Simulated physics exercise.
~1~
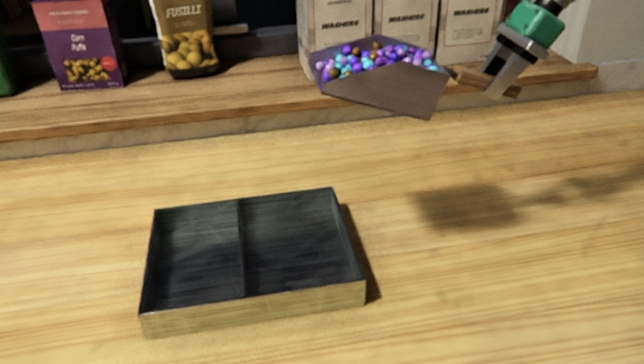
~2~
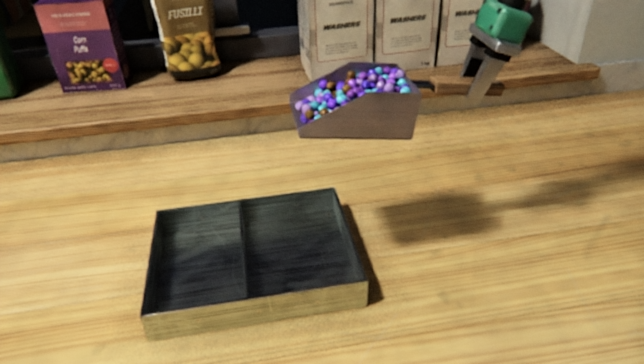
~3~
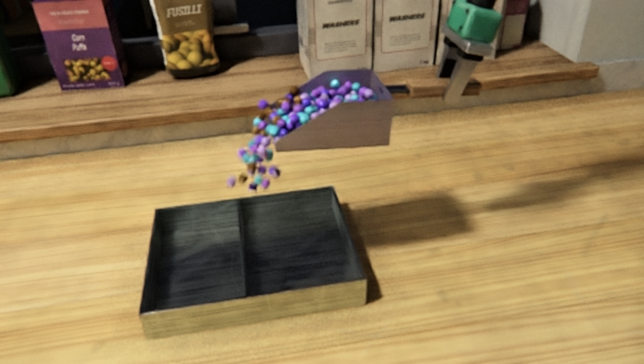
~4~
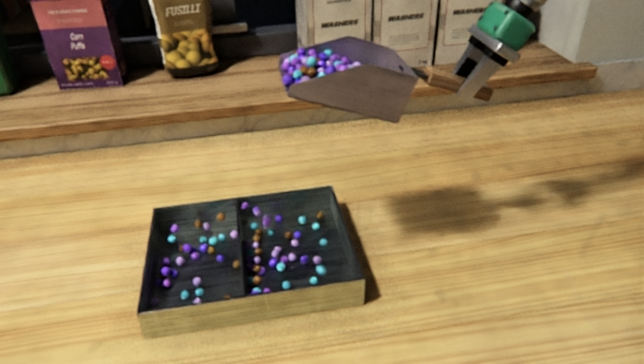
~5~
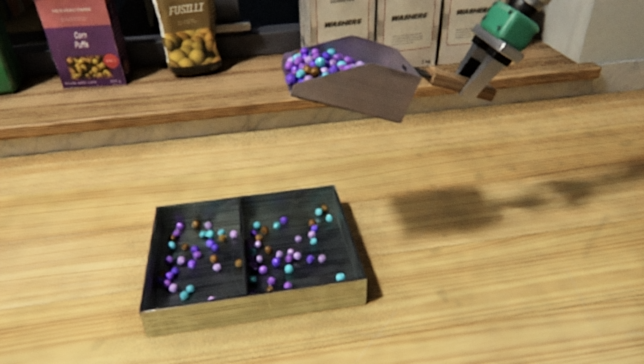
Colourful round sweets spilling from a scoop held by a robot gripper, scattering across both halves of a dark divided tray, many staying in the scoop.
